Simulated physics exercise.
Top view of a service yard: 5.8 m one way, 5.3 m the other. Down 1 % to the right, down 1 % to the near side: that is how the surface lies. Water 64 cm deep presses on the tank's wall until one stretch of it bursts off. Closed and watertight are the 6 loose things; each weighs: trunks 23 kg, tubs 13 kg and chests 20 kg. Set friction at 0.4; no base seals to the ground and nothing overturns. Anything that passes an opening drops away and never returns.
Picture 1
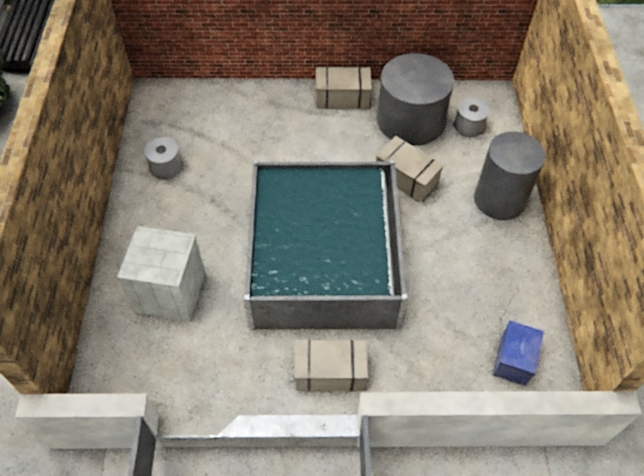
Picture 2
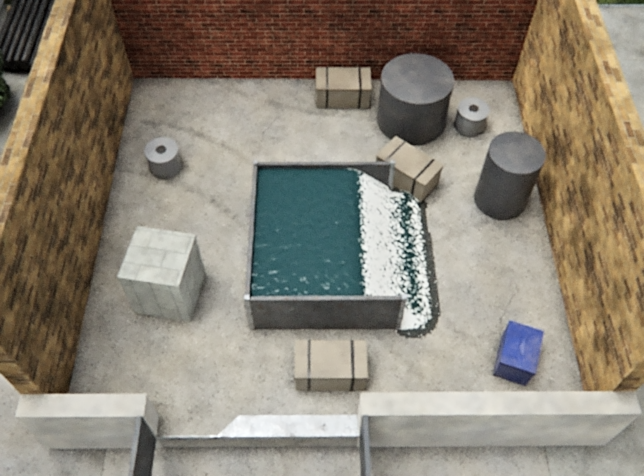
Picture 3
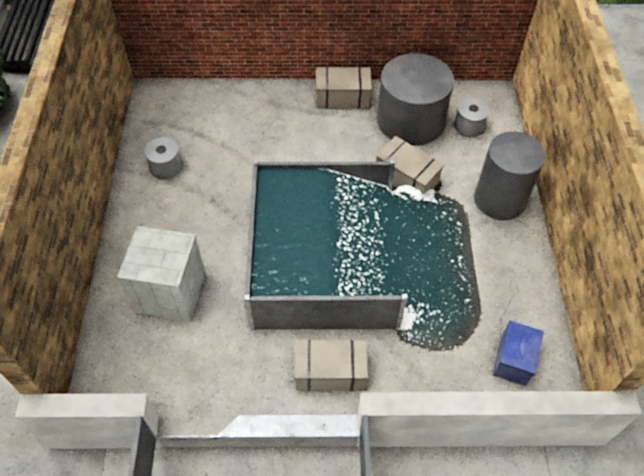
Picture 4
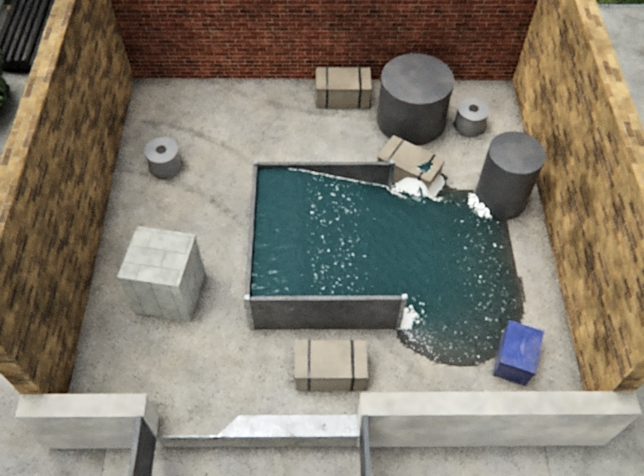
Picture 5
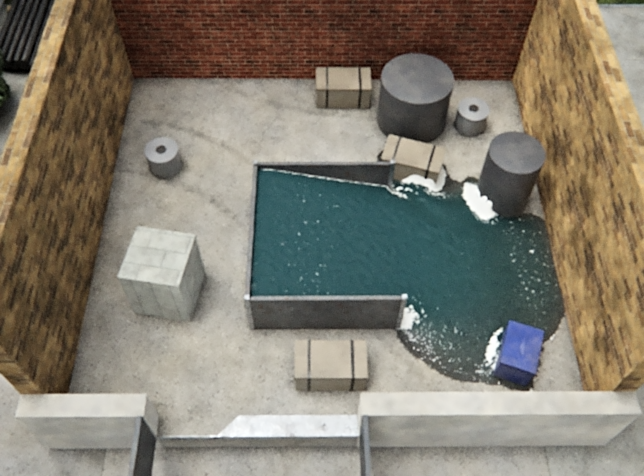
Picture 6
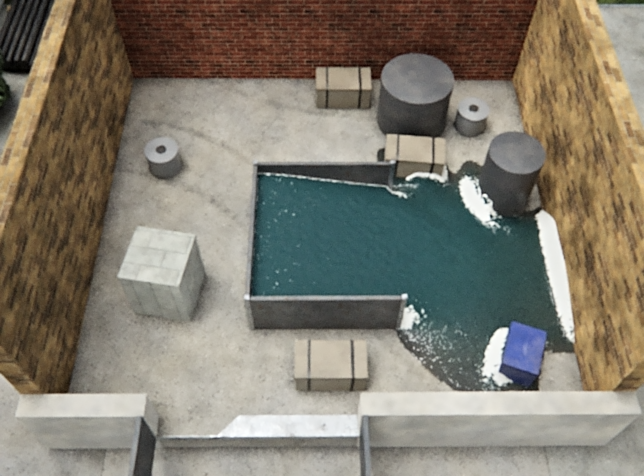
The clip opens on a walled yard seen from above, with a rectangular tank of water standing among crates and grey drums. The tank's right side gives way and foaming water pours out to the right, spreading past the tan crate beside it, then around the blue chest and up against the right wall.
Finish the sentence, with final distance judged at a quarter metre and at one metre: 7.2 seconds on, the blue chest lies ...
Well away from its start.
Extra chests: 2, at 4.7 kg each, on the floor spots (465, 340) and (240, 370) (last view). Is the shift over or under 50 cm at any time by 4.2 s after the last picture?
Well, the first is higher and the second higher.
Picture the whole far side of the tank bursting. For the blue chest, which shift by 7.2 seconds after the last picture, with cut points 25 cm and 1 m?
Had it gone that way, the blue chest would sit tight.
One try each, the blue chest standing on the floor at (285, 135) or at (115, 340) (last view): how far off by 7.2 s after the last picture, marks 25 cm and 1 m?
From the first spot it does not really budge, and from the second it goes a long way.
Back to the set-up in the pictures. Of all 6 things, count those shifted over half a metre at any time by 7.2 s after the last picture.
By my tally, 4.
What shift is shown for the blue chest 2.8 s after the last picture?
I'd put it at around 200 cm.
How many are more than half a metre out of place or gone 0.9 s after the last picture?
Tally at that time: 1.
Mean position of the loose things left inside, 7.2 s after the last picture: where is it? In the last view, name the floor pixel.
It works out to somewhere near (272, 195) on the floor.
Then, 0.9 s after the last picture the blue chest is near (569, 367), 0.5 m from its start, afloat; 0 of 6 are out; 1 afloat.
Then, 2.8 s after the last picture the blue chest is near (328, 343), 2.2 m from its start, afloat; 0 of 6 are out; 2 afloat.
Then, 4.8 s after the last picture the blue chest is near (151, 370), 4.1 m from its start, afloat; 0 of 6 are out; 2 afloat.
Then, 7.2 s after the last picture the blue chest is near (163, 349), 4.0 m from its start, aground; 0 of 6 are out; 1 afloat.
